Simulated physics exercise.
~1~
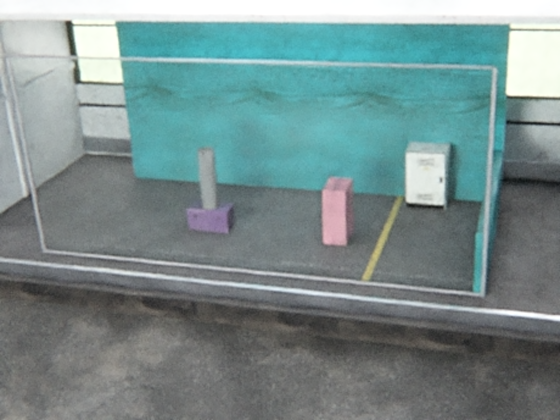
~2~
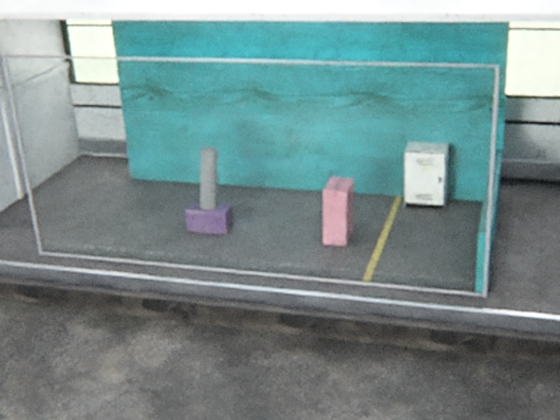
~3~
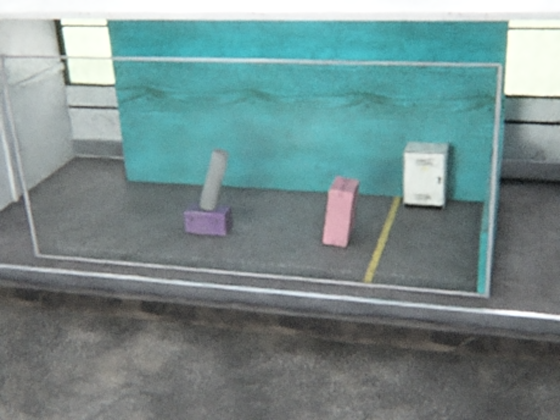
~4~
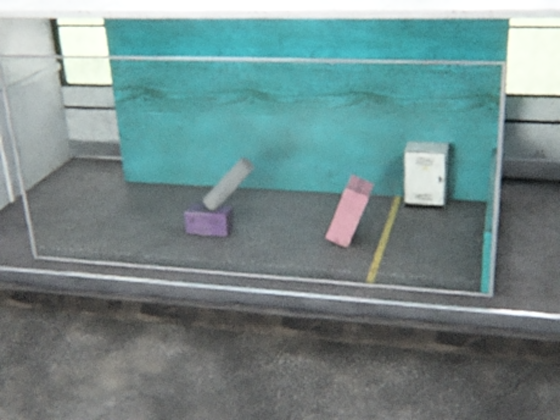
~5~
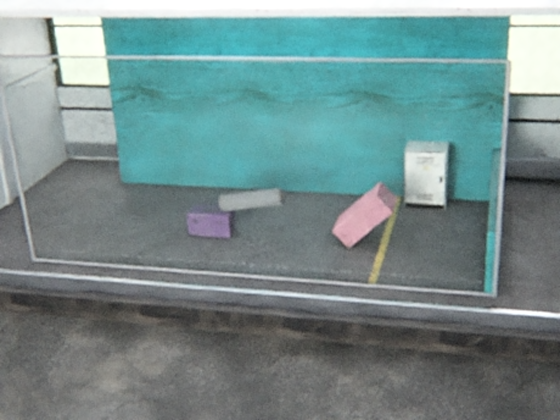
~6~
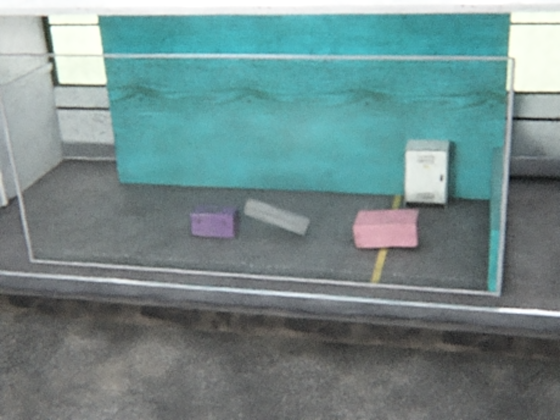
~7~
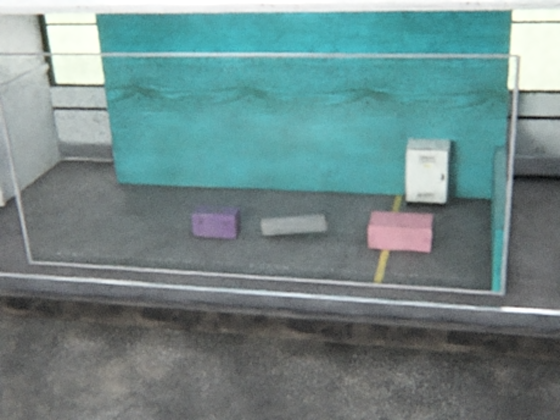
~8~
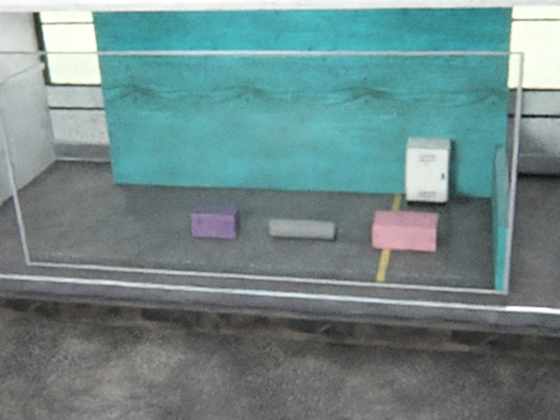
Grey roll toppling off a purple box and pink tall box tipping right, roll stopping short of yellow line, pink box across it.
